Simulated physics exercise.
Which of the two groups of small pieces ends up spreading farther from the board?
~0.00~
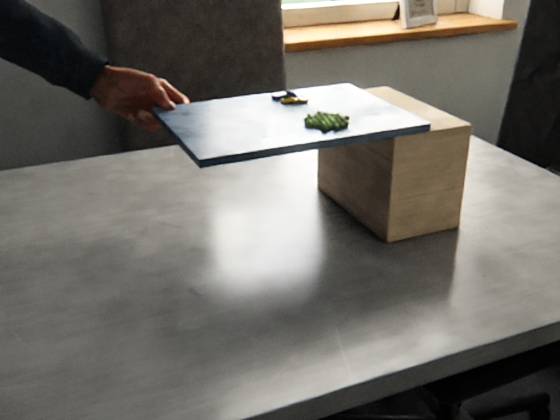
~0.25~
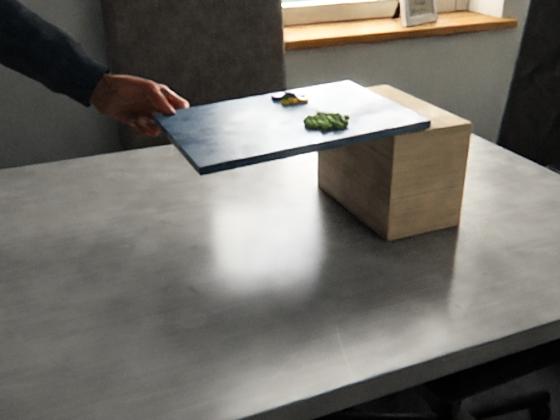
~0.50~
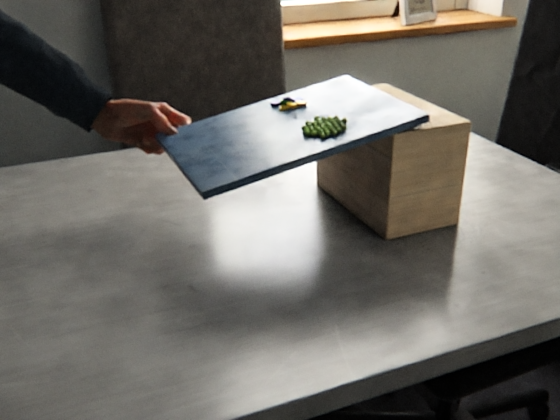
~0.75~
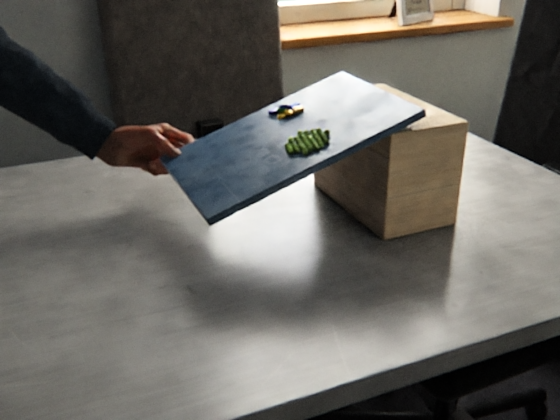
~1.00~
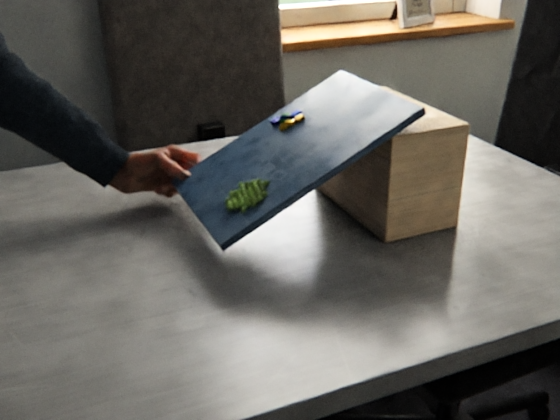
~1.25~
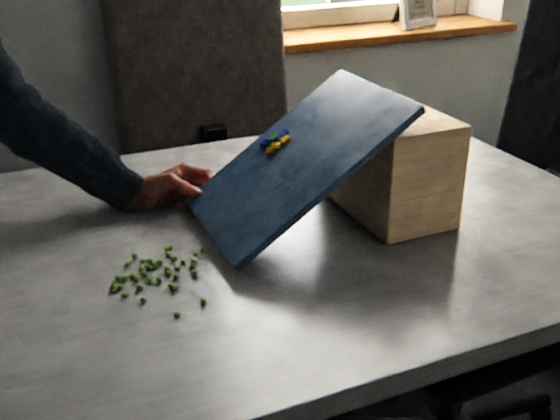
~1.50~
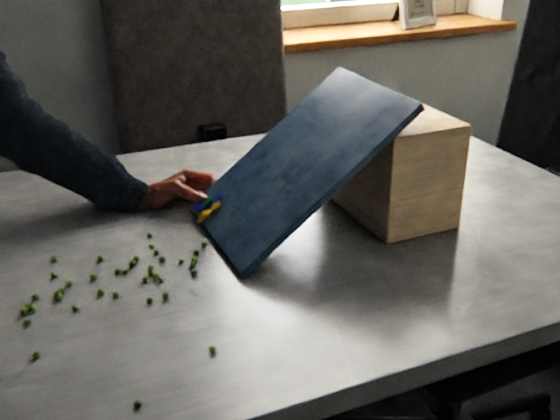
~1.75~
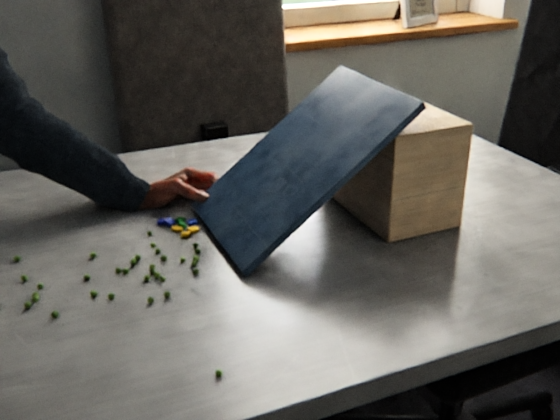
The green pieces go farther, scattering across the table, while the blue and yellow ones stay close to the foot of the board.
